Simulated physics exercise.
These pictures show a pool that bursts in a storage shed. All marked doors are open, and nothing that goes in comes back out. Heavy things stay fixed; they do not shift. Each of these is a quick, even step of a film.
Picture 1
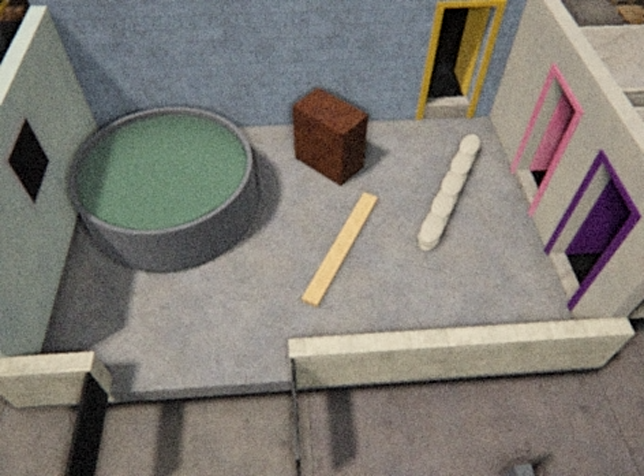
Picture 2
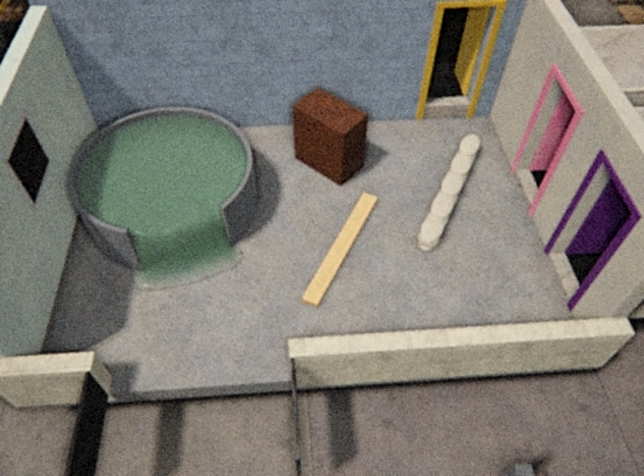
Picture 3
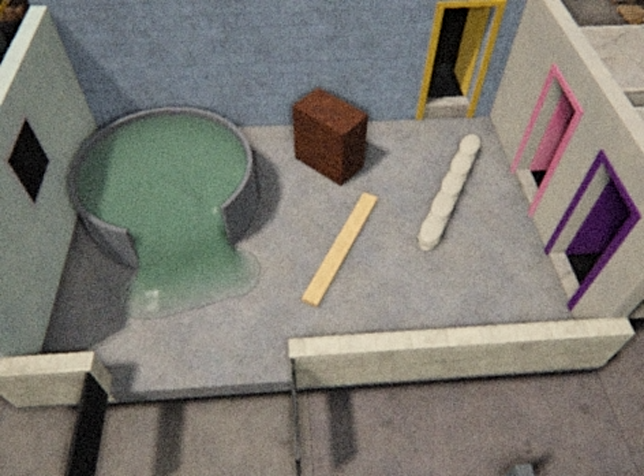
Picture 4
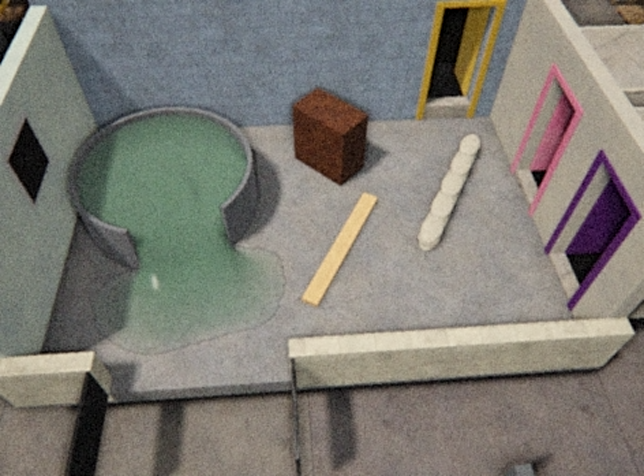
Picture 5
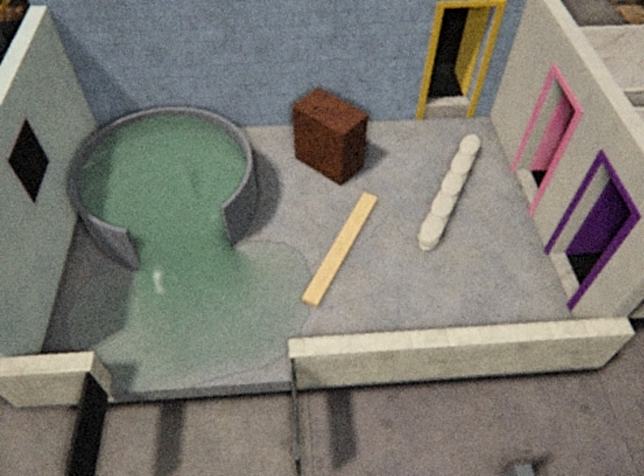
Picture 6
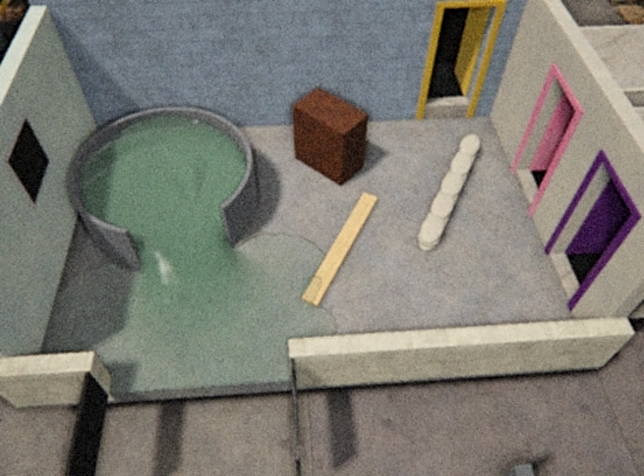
A round grey tank of green water opens at its front and pours across the grey floor of a roofless shed, seen from above by a still camera. A reddish-brown block, a pale plank and a row of cream discs stand or lie right of it, near yellow, pink and purple doorways. The water spreads forward and rightward, reaching the plank and the front gap, while the objects stay still.
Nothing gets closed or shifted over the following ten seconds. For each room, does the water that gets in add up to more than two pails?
At the end, the purple door surpasses two buckets, the yellow door does not surpass two buckets, the pink door does not surpass two buckets.
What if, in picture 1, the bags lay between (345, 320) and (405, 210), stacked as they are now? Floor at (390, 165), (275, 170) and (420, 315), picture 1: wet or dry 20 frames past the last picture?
The first point is still bare, the second still bare and the third swamped.
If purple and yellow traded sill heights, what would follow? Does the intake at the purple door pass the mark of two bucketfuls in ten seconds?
Answer: Purple stays within bounds.
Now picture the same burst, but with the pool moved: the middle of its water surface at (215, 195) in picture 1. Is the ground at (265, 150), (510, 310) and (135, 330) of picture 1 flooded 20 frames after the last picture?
I'd call them still dry, watered and still dry, in the order asked.
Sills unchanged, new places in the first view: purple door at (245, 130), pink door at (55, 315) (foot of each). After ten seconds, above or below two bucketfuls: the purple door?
As for the purple one, it doesn't reach the mark.
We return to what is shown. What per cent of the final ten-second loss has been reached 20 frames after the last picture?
I'd estimate close to 60 per cent.
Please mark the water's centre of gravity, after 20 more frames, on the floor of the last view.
Roughly (218, 240) in the last picture.
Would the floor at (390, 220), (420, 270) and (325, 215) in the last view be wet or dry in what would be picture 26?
First spot not wet, second inundated, third inundated.
A moment on, water covers 30 % of the floor; the purple door not reached, the yellow door not reached, the pink door not reached.
Next, water covers 40 % of the floor; the purple door not reached, the yellow door not reached, the pink door not reached.
Then, water covers 50 % of the floor; the purple door over two buckets in, the yellow door not reached, the pink door wet at the sill, nothing in.
Later, water covers 65 % of the floor; the purple door far over two buckets in, the yellow door wet at the sill, nothing in, the pink door wet at the sill, nothing in.
In the end, water covers 85 % of the floor; the purple door far over two buckets in, the yellow door wet at the sill, nothing in, the pink door wet at the sill, nothing in.
